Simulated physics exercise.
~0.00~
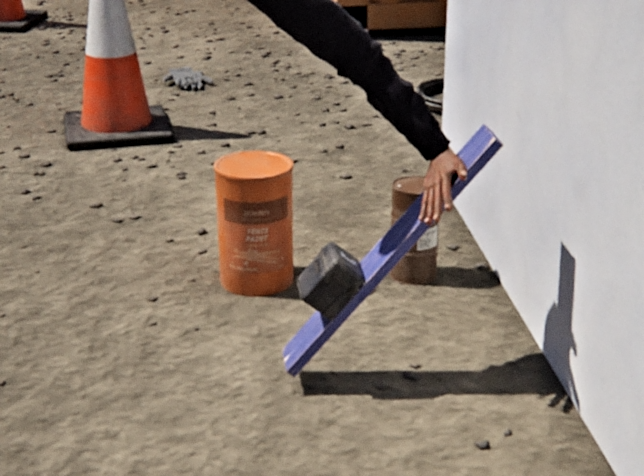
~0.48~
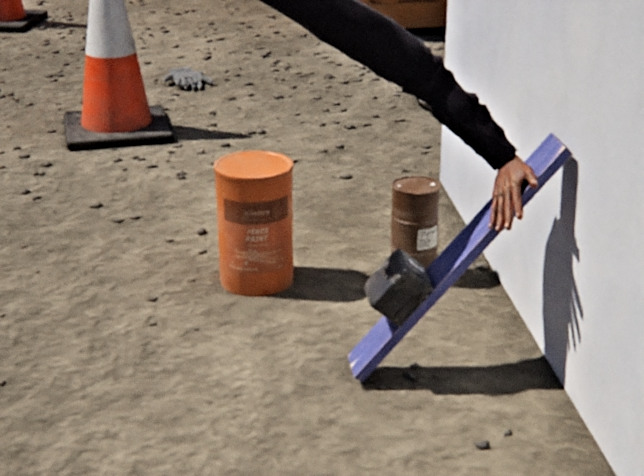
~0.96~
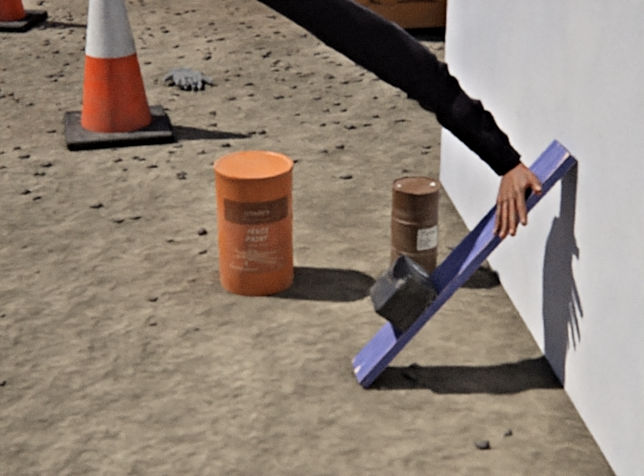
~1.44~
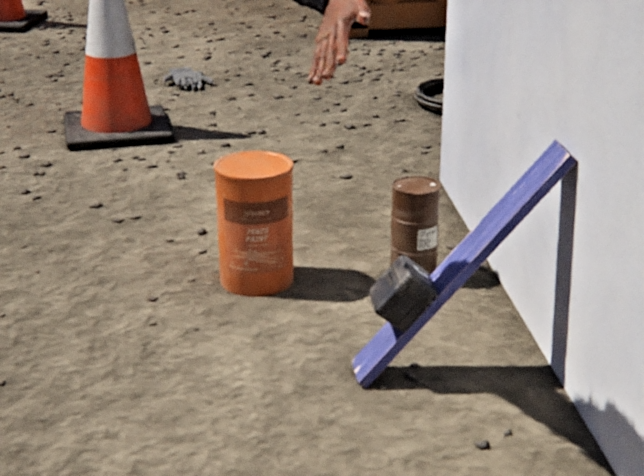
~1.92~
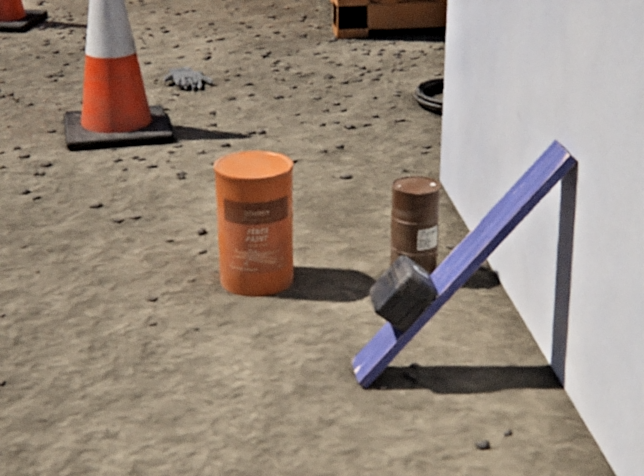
A blue plank, with a dark block resting on its lower part, is held at a slant by a hand in a dark sleeve, above bare, stony ground. The arm carries it to the right, past an orange pail and a smaller brown canister, toward a white wall. It shifts slightly farther right and down until its upper end leans against the wall. The hand then lets go and draws back toward the top, leaving the view. The plank stays propped at a slant, the block still on it, while the pail and canister stand unmoved.
